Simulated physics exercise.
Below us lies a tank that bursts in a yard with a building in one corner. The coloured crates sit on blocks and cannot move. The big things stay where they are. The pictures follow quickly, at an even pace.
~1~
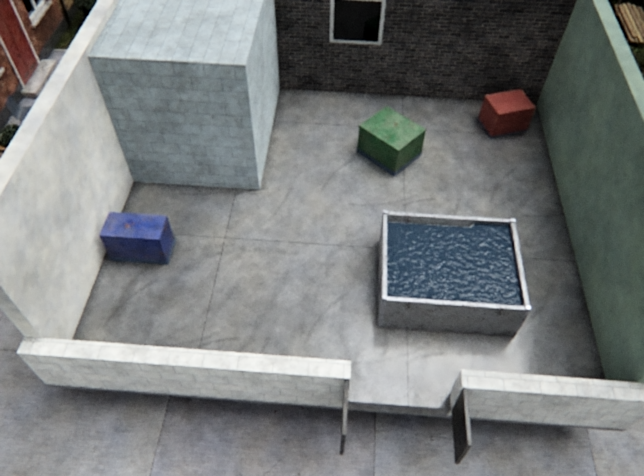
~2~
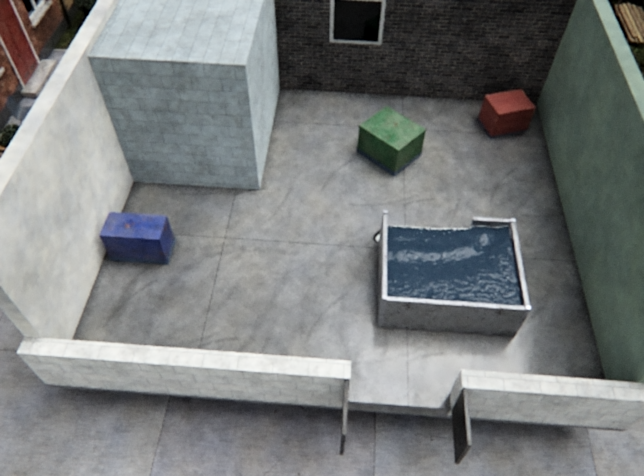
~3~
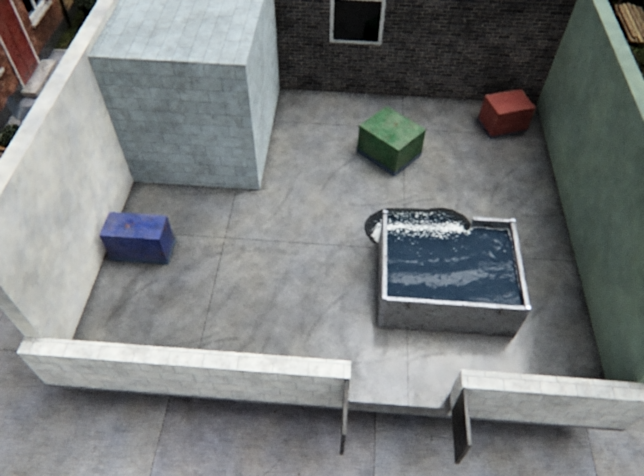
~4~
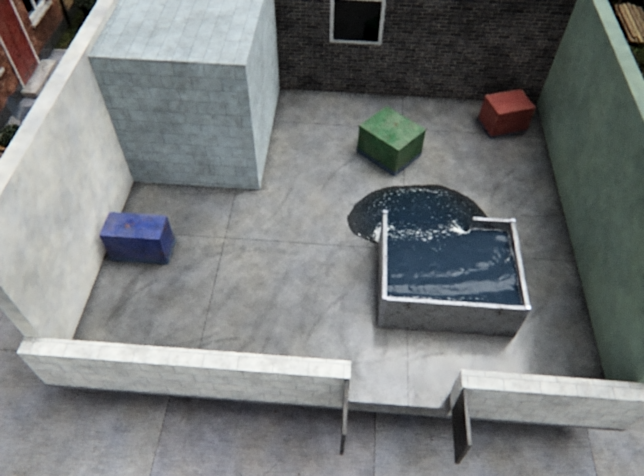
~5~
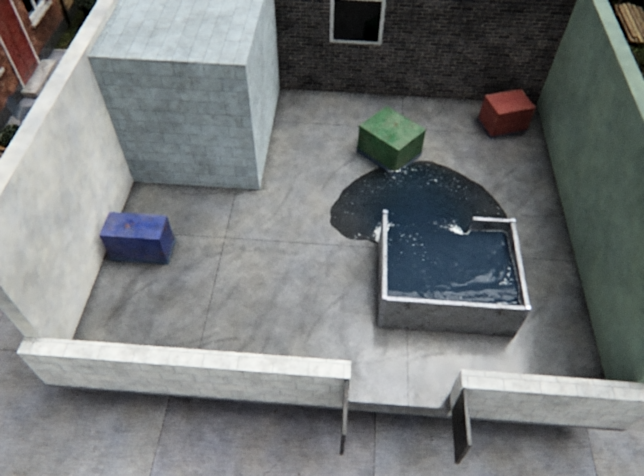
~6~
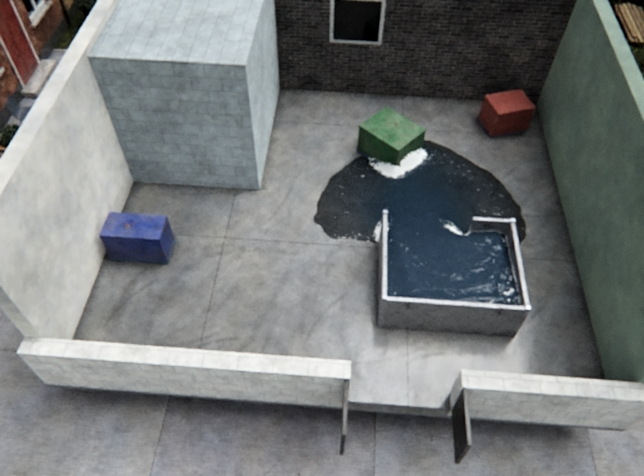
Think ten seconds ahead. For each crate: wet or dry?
In the end: The blue crate escapes dry; the green crate is wetted; the red crate is wetted.
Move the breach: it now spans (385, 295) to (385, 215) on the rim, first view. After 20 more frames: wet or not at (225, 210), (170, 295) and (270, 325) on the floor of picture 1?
In turn: Awash, flooded, wet.
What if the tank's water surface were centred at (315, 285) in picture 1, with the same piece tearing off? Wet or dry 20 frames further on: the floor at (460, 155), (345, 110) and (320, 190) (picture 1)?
In turn: Flooded, wet, wet.
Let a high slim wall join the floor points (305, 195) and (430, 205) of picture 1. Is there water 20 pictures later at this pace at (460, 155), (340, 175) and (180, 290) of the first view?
In that order: Wet, no water, wet.
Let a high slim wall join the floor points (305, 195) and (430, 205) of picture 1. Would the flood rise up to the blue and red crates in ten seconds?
My reading: Blue ends up wet, red gets wet.
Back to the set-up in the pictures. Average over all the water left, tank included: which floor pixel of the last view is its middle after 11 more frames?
Around (418, 201).
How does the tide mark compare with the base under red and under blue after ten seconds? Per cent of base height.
Roughly 870 per cent, then 50 per cent.
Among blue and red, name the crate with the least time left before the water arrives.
It is the red one.
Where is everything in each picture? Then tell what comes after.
The first frame shows the water tank at (451, 261) is whole and still.
In the second frame, water pours out on the water tank's far side and has run to a hidden place.
In the third frame, the front is at (373, 220), out from the gap on the water tank's far side.
In the fourth frame, water pours out on the water tank's far side and has run to (434, 188).
In the fifth frame, the front is at (429, 164), out from the gap on the water tank's far side.
In the sixth frame, the front is at (431, 145), out from the gap on the water tank's far side.
A moment on, water covers 30 % of the floor; the blue crate not reached, the green crate water round its plinth, the red crate water round its plinth.
Next, water covers 35 % of the floor; the blue crate not reached, the green crate water round its plinth, the red crate water round its plinth.
Then, water covers 45 % of the floor; the blue crate not reached, the green crate water round its plinth, the red crate water round its plinth.
Later, water covers 70 % of the floor; the blue crate water round its plinth, the green crate water round its plinth, the red crate water round its plinth.
In the end, water covers 95 % of the floor; the blue crate stayed above the water, the green crate was topped, the red crate was topped.
